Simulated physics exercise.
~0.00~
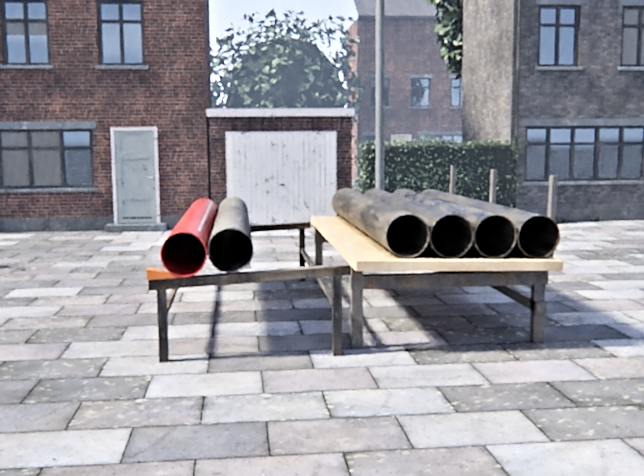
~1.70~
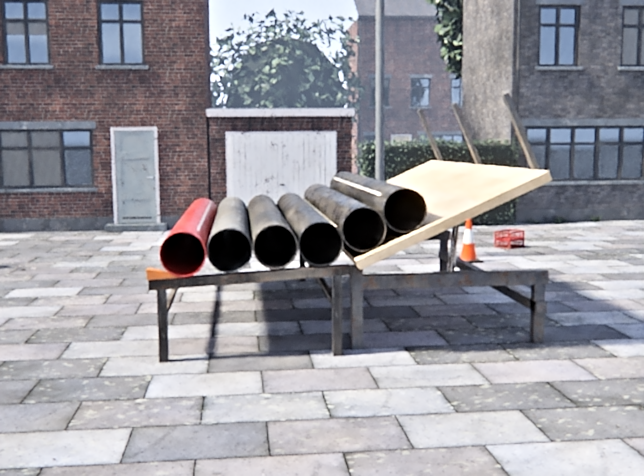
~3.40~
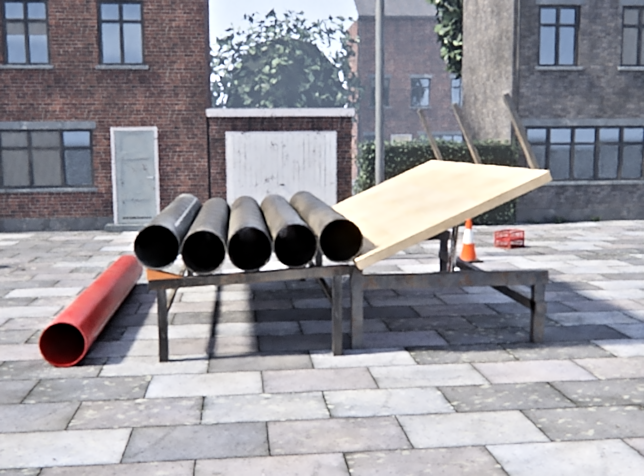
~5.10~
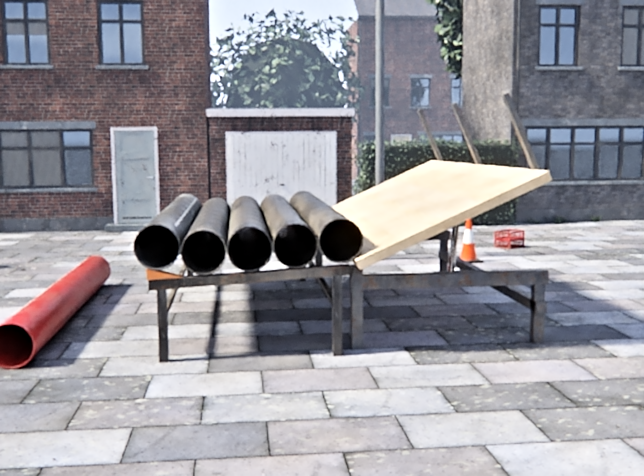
Four black pipes rolled left off a tilting wooden board onto a low rack, joining a black one and a red one, and the red pipe dropped off the left end and rolled away across the paving, leaving five black pipes on the rack.
